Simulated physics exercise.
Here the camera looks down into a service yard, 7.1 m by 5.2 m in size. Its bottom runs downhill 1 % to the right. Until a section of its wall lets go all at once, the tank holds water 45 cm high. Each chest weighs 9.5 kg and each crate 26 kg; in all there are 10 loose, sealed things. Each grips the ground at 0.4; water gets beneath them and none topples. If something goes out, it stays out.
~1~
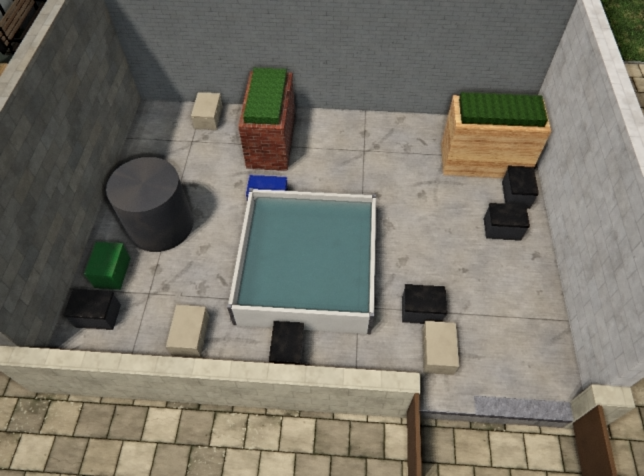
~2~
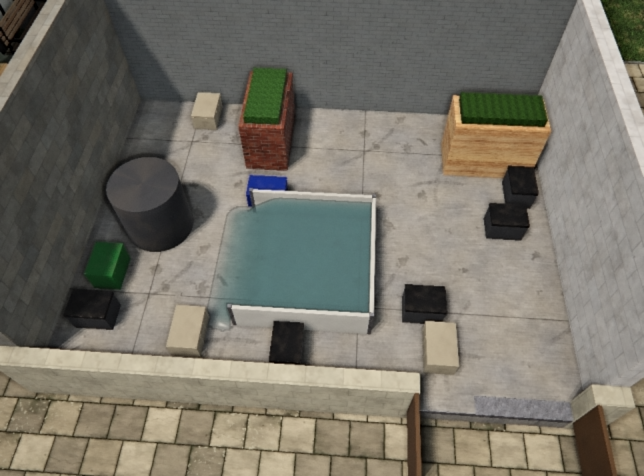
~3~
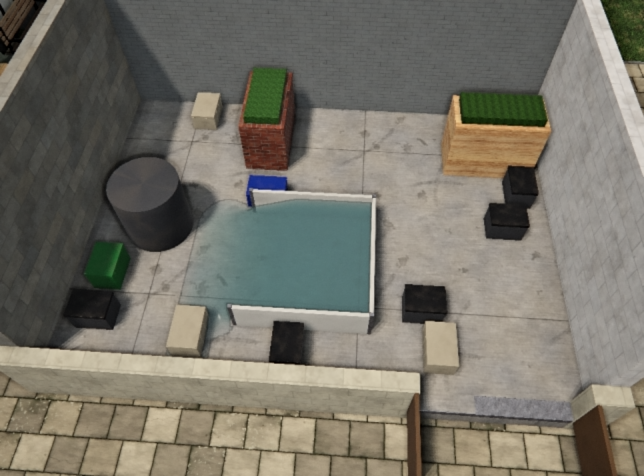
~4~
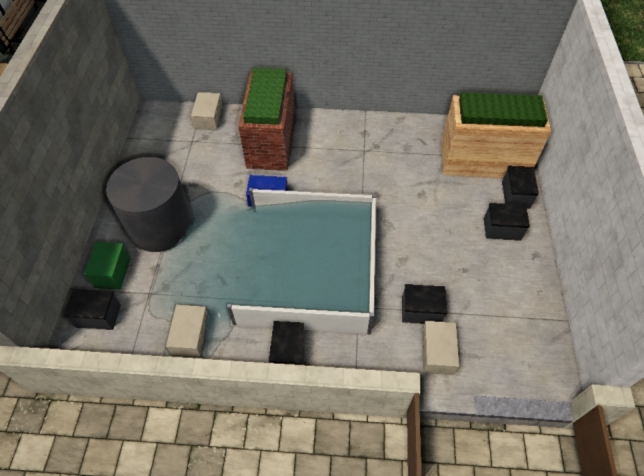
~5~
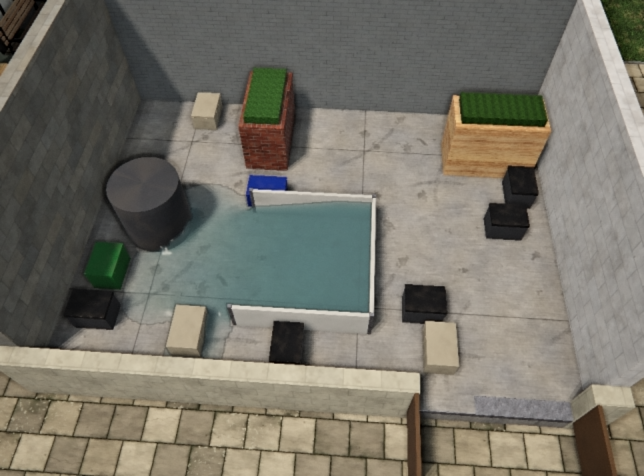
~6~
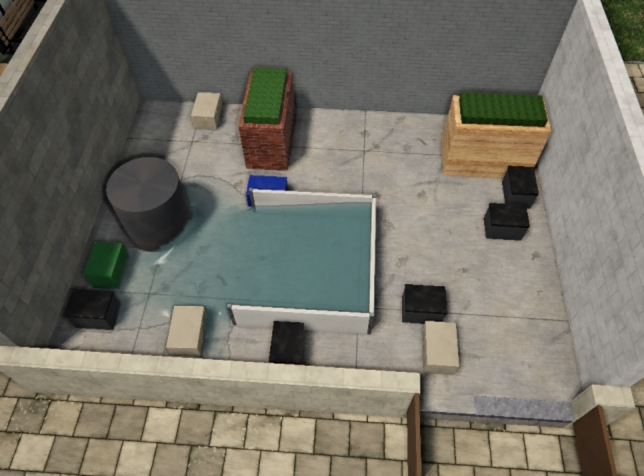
Water spreads out of a square, white-walled tank once its left side is gone, in a walled grey yard seen from above by a still camera. A dark round drum and a green chest sit at left, a blue crate behind the tank, planters topped with green at the back, and black and pale blocks around. The water slides left across the paving, reaching the pale block and drum, while the objects stay put.
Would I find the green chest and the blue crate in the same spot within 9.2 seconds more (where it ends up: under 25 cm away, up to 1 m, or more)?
Outcome: Green chest: Well off its start. Blue crate: Near its start.
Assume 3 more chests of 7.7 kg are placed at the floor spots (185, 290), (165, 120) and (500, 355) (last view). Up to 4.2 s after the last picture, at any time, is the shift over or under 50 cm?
Order as asked - farther, farther, not as far.
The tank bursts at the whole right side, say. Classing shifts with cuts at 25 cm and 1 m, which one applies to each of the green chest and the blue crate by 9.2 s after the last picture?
In that case the green chest does not really move while the blue crate does not really move.
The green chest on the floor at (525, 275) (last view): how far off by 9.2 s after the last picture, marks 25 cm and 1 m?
What happens is that it keeps still.
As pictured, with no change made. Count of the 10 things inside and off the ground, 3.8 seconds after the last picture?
The count is 4.
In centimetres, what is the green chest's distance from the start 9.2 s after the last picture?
Roughly 300 cm.
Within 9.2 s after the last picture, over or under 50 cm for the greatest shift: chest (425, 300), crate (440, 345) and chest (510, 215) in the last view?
Well, going one by one, it's too far, too far and not that far.
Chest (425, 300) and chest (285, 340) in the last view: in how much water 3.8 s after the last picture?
Around 0 cm and 7 cm.
Then, 1.2 s after the last picture the green chest is near (84, 231), 0.5 m from its start, afloat; the blue crate is near (266, 186), 0.0 m from its start, aground; 0 of 10 are out; 2 afloat.
Then, 3.8 s after the last picture the green chest is near (192, 92), 3.5 m from its start, afloat; the blue crate is near (266, 186), 0.0 m from its start, aground; 0 of 10 are out; 4 afloat.
Then, 6.2 s after the last picture the green chest is near (233, 108), 3.4 m from its start, afloat; the blue crate is near (266, 186), 0.0 m from its start, aground; 0 of 10 are out; 1 afloat.
Then, 9.2 s after the last picture the green chest is near (218, 126), 2.9 m from its start, afloat; the blue crate is near (266, 186), 0.0 m from its start, aground; 0 of 10 are out; 1 afloat.
